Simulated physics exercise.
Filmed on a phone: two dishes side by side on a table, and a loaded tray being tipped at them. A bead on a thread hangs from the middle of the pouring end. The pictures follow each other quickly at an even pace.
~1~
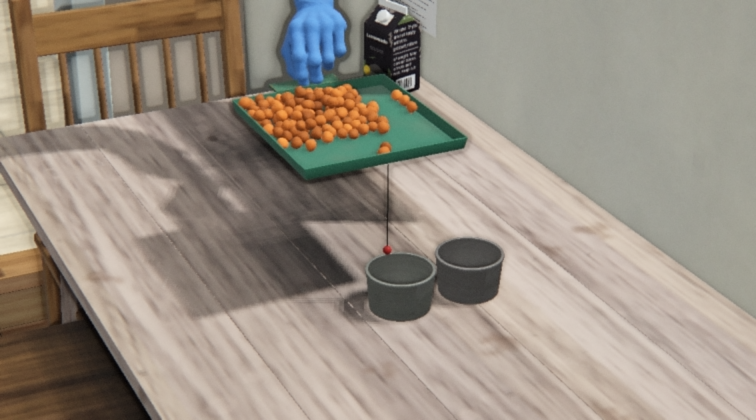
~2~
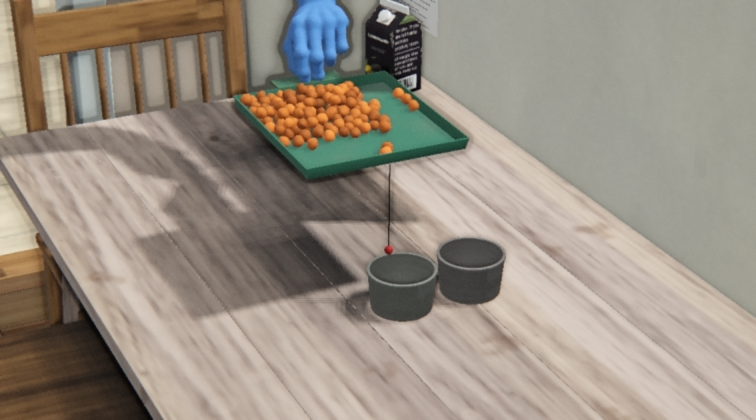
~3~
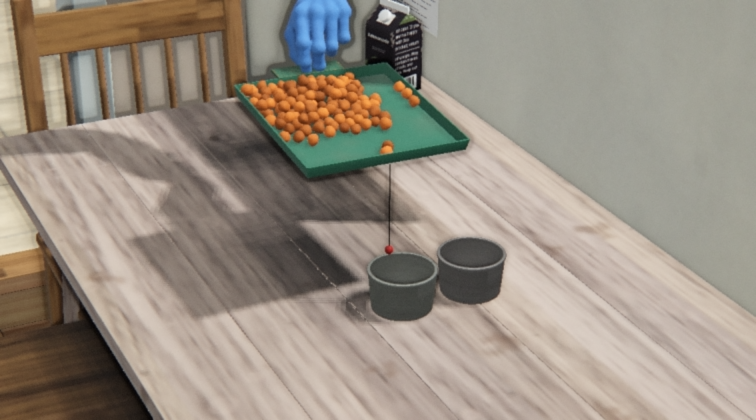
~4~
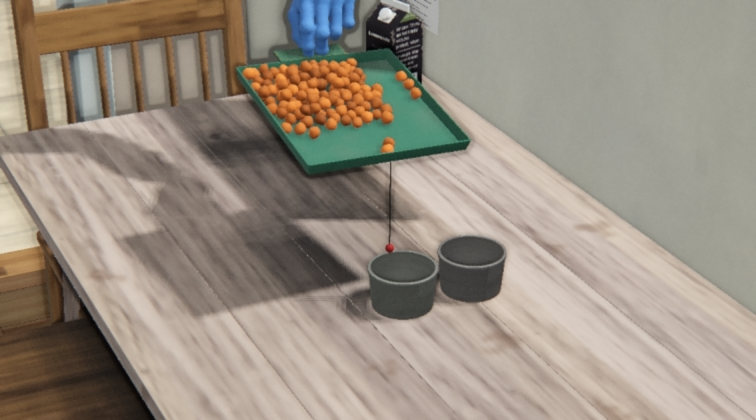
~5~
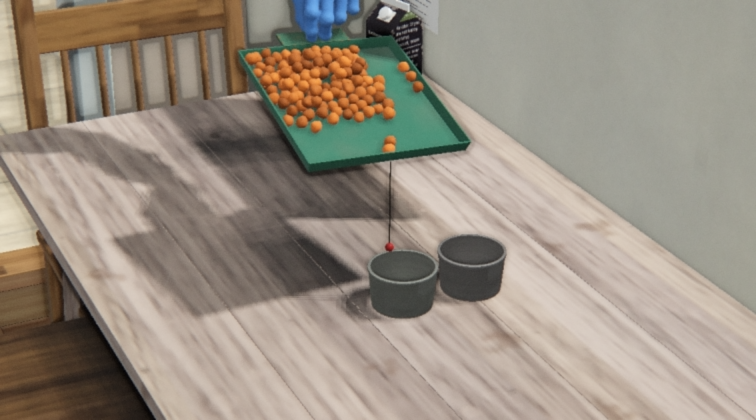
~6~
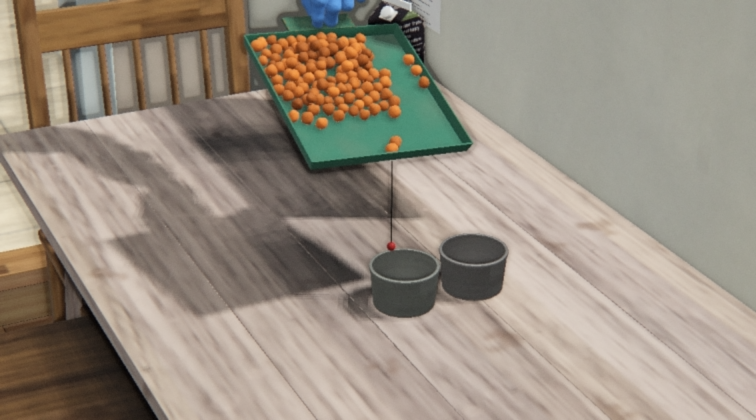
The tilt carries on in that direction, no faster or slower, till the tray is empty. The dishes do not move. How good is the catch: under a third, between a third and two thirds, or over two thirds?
Caught overall: Between a third and two thirds.
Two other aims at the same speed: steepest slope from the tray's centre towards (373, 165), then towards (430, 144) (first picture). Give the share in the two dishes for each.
About 10 and 30 per cent.
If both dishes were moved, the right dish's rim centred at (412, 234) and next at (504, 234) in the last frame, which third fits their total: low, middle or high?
The first try: Below one third. The second: Under a third.
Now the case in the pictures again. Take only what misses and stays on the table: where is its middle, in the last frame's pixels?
Around (505, 343).
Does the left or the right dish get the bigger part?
That is the dish on the right.
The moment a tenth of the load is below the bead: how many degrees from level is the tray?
Near 70 degrees.
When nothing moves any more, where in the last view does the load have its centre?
At about (469, 294).
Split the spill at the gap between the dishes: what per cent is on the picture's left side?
Close to 30 per cent.
Soon, tray tipped steeply; most on the tray; a stray few in the right dish; a stray few outside both; a small part in the air.
A while on, tray tipped past a quarter turn; about half on the tray; a stray few in the left dish; a small part in the right dish; about a quarter outside both; a small part in the air.
Towards the end, tray tipped past a quarter turn; a small part in the left dish; about a third in the right dish; about half outside both; a stray few in the air.
Finally, tray tipped past a quarter turn; a small part in the left dish; about a third in the right dish; about half outside both.
